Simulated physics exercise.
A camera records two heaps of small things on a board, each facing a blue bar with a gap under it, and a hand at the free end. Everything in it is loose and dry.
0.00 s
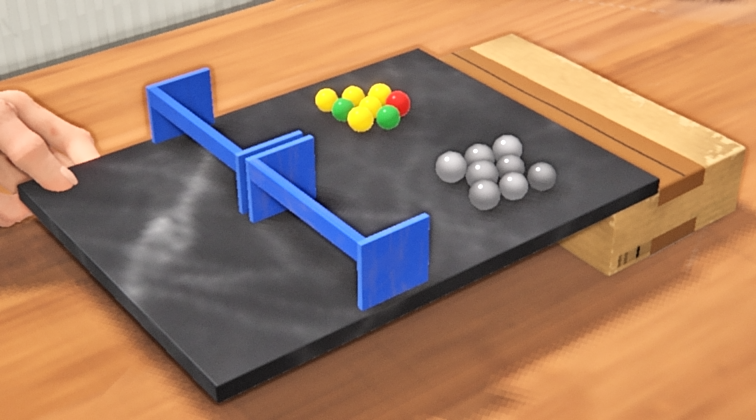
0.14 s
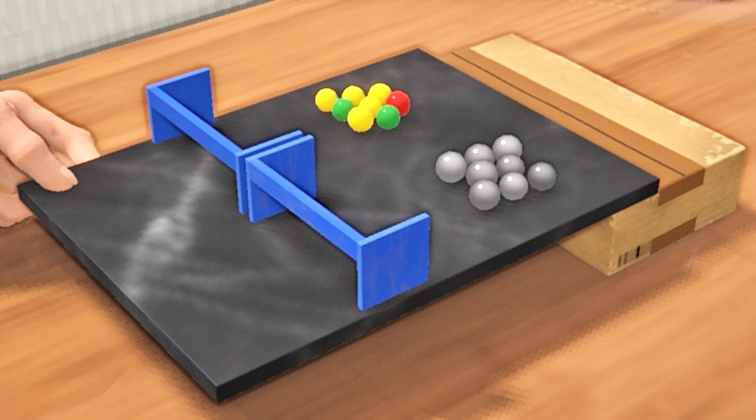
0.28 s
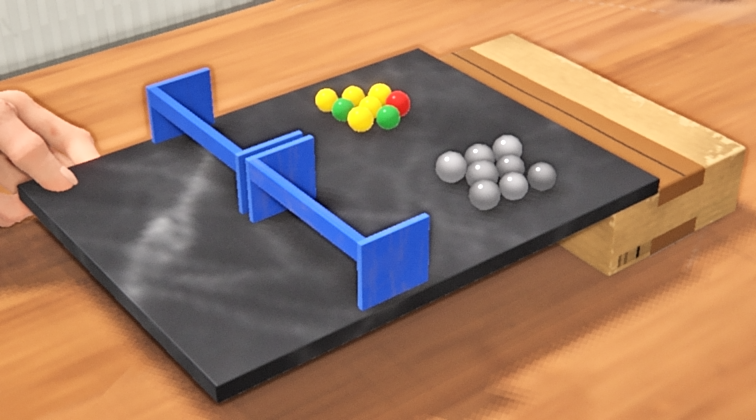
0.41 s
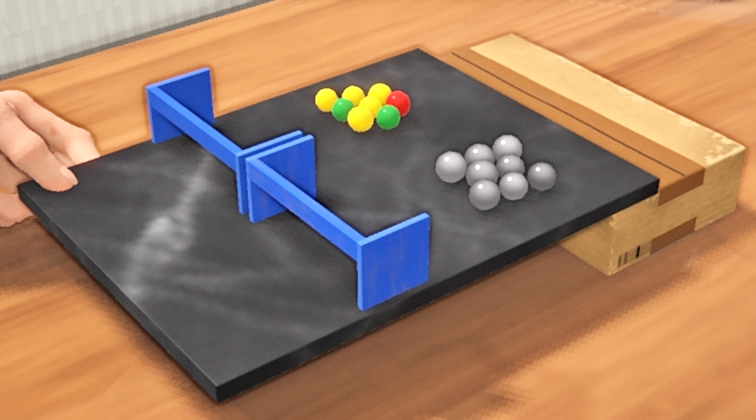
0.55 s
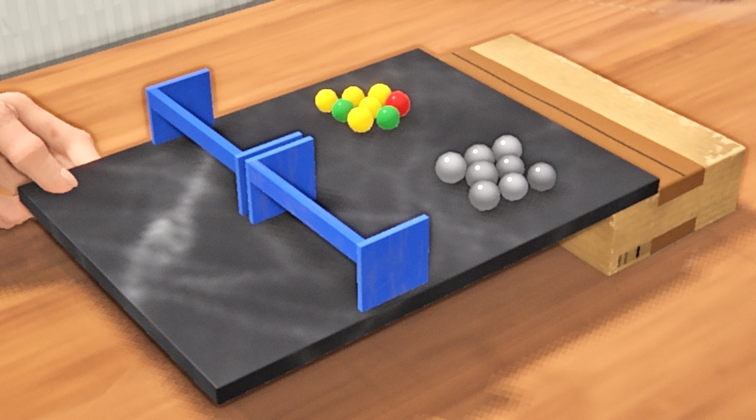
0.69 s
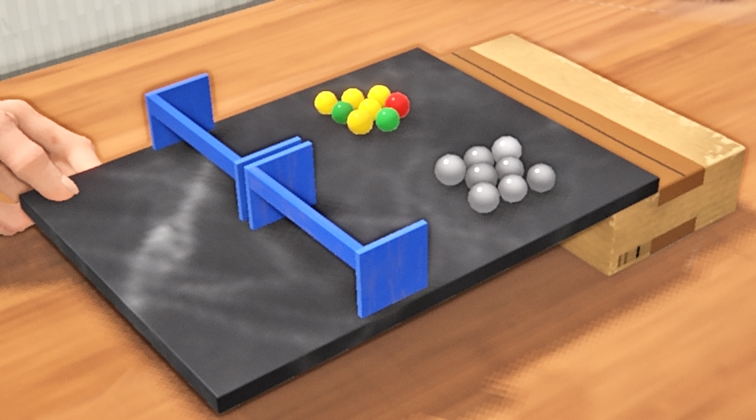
At the start, a hand holds the left end of a dark board resting on a box at right, with two blue barriers facing a cluster of colored balls and a cluster of gray ones. Almost nothing moves, then the hand lowers its end very slightly while both clusters stay in place.
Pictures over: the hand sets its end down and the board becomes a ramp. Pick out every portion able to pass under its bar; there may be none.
Here the front portion passes; the back portion passes.
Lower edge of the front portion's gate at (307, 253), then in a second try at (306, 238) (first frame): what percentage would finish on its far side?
I'd expect about 0 in a hundred and then about 0 in a hundred.
After 0.92 s, board sloping at 5°; front portion where it was; back portion where it was.
After 1.21 s, board sloping at 9°; front portion on its way down; back portion on its way down.
After 1.53 s, board resting at 11°; front portion the whole lot past its gate; back portion the whole lot past its gate.
In the end (2.9 s), board resting at 11°; front portion the whole lot past its gate; back portion the whole lot past its gate.
